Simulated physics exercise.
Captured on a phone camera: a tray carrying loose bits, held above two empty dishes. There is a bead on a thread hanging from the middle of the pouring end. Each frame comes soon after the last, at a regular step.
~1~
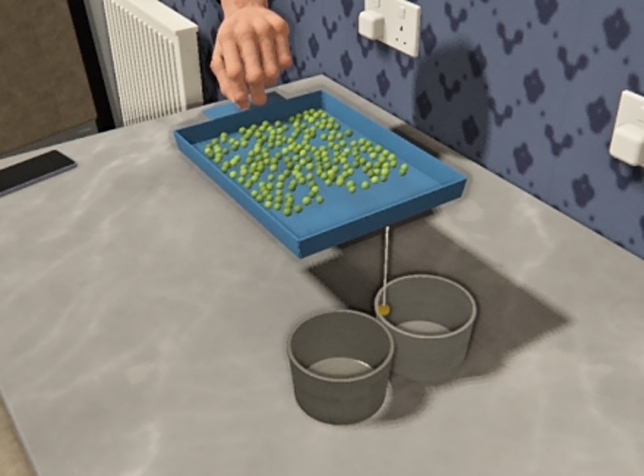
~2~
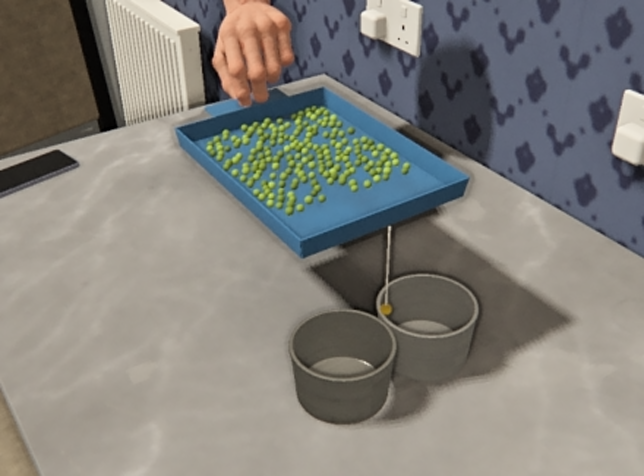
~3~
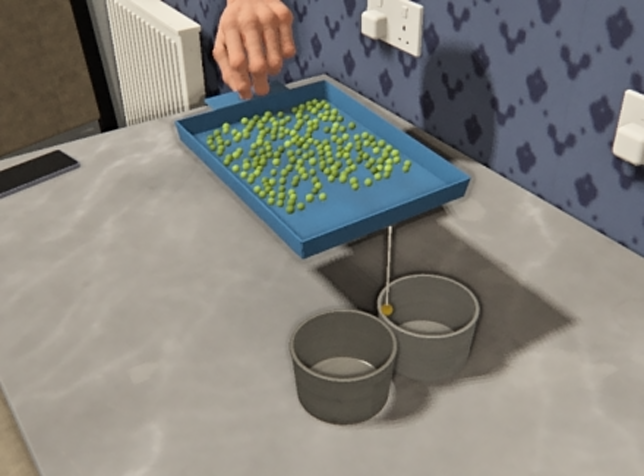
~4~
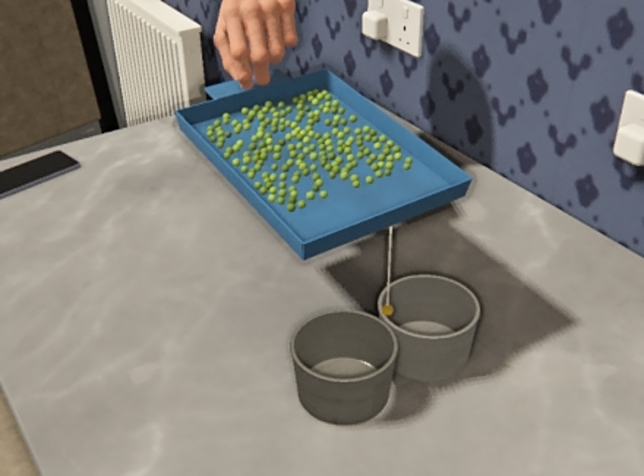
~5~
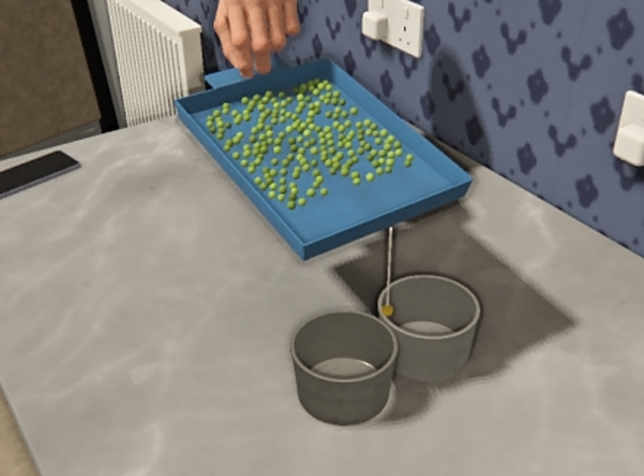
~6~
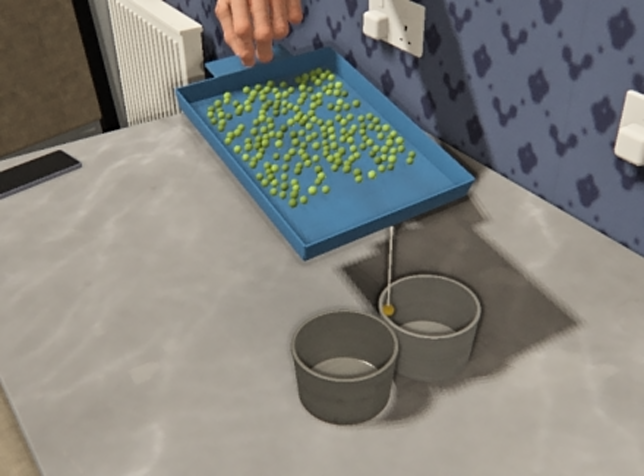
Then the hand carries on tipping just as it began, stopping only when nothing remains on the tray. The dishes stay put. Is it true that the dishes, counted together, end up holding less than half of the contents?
Pretty clear the dishes gather a lesser part of what falls.
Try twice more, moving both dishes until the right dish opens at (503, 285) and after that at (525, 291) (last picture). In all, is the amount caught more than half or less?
At place one not up to half; at place two not up to half.
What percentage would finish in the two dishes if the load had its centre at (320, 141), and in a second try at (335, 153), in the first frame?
Roughly 30 and 20 percent, in that order.
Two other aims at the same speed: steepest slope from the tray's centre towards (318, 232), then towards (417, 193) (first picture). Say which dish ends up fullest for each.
The left-side dish first and The right-side dish second.
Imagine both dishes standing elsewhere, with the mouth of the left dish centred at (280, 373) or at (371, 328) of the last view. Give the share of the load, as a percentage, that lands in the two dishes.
About 30 and 20 per cent respectively.
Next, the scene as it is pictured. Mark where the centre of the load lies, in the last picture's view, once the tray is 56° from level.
The middle of the pieces lands at roughly (373, 213).
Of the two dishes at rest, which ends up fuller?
Of the two, the left-side one is the fuller.
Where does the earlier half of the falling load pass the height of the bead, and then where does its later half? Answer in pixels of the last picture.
Around (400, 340), followed by around (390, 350).
Just after the last frame, tray tipped steeply; almost all on the tray; just a few in the left dish; just a few outside both; just a few in the air.
A moment on, tray tipped right over; almost all on the tray; just a few in the left dish; just a few outside both; just a few in the air.
Further on, tray tipped past a quarter turn; roughly a quarter in the left dish; about a tenth in the right dish; roughly two thirds outside both.
When it is over, tray tipped past a quarter turn; roughly a quarter in the left dish; about a tenth in the right dish; roughly two thirds outside both.
